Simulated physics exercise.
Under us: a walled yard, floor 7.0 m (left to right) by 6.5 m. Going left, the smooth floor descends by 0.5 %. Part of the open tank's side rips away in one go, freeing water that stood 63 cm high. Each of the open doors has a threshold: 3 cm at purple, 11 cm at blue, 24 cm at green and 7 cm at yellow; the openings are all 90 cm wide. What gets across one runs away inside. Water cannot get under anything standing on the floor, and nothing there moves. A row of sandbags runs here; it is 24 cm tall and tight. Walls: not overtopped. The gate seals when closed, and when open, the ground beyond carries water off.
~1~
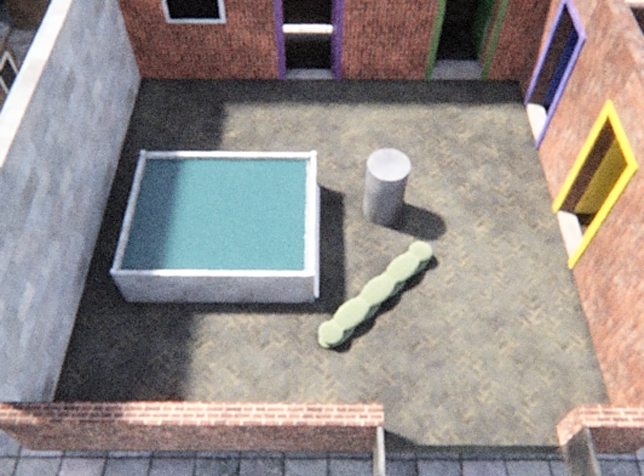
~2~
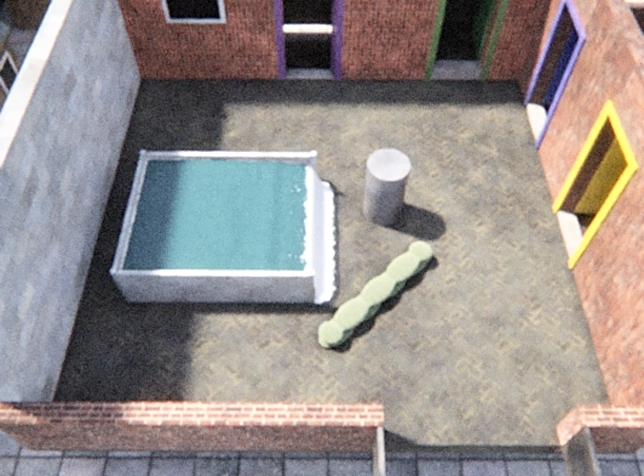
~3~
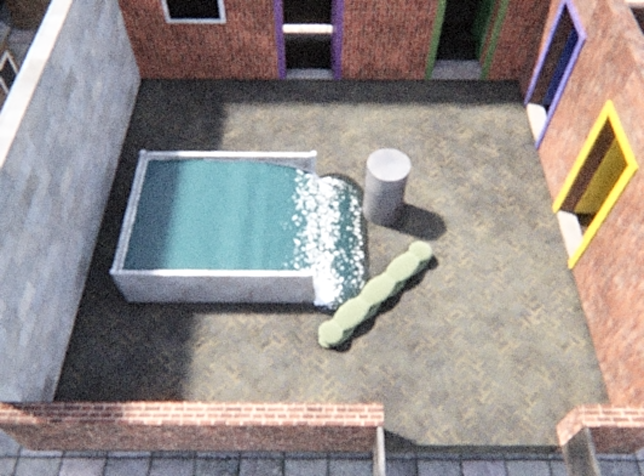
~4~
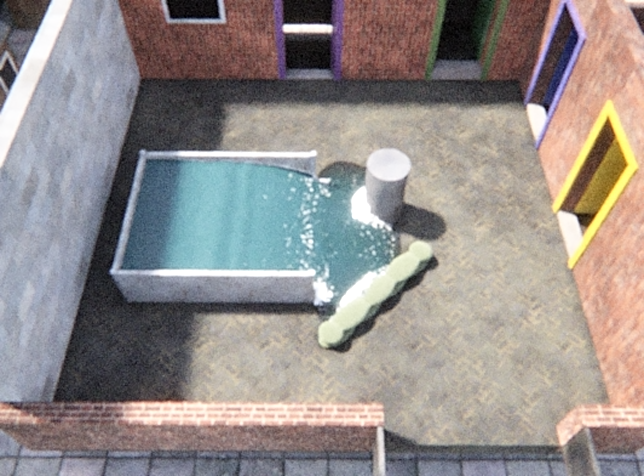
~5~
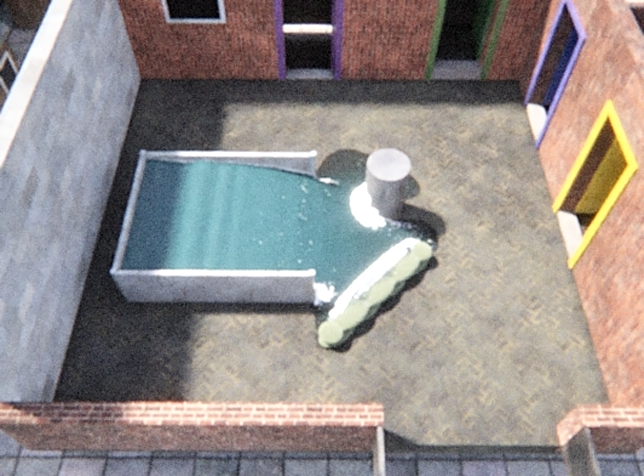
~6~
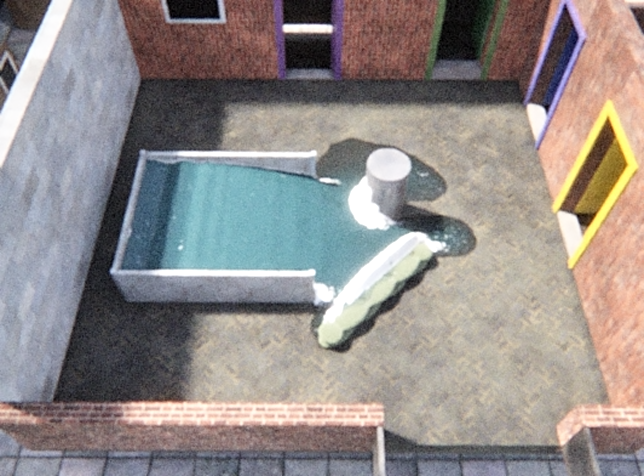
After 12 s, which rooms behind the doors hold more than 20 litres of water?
At the end, purple door: Tops it; blue door: Tops it; green door: Fails to top it; yellow door: Tops it.
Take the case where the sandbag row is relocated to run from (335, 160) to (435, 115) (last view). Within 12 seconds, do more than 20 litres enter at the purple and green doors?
So the purple door comes out low enough while the green door comes out low enough.
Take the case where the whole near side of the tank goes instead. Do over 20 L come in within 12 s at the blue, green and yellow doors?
So blue ends up short of it, green short of it, yellow short of it.
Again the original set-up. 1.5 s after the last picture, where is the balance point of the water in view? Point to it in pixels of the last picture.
Around (321, 228).
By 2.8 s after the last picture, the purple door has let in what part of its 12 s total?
I'd put it at about 5 per cent by that point.
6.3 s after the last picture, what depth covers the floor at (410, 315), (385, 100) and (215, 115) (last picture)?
The depths come out at 3, 7 and 4 centimetres, in the order listed.
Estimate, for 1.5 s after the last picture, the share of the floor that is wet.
Covered: Roughly 55 %.
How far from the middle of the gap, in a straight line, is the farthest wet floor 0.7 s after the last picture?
That comes to near 4.0 m out.
Then, 0.7 s after the last picture water covers 30 % of the floor and is deepest (44 cm) near (364, 275); purple door not reached, blue door not reached, green door not reached, yellow door 9 cm at the sill, 2 L in.
Then, 1.5 s after the last picture water covers 55 % of the floor and is deepest (40 cm) near (377, 275); purple door not reached, blue door 17 cm at the sill, 0 L in, green door 13 cm at the sill, 0 L in, yellow door 13 cm at the sill, 35 L in.
Then, 2.8 s after the last picture water covers 70 % of the floor and is deepest (28 cm) near (516, 98); purple door 9 cm at the sill, 5 L in, blue door 20 cm at the sill, 21 L in, green door 26 cm at the sill, 1 L in, yellow door 15 cm at the sill, 105 L in.
Then, 6.3 s after the last picture water covers 90 % of the floor and is deepest (15 cm) near (141, 83); purple door 7 cm at the sill, 60 L in, blue door 7 cm at the sill, 66 L in, green door 8 cm at the sill, 3 L in, yellow door 7 cm at the sill, 132 L in.
Then, 11.3 s after the last picture water covers 95 % of the floor and is deepest (15 cm) near (76, 318); purple door 6 cm at the sill, 87 L in, blue door 5 cm at the sill, 66 L in, green door 8 cm at the sill, 3 L in, yellow door 5 cm at the sill, 132 L in.
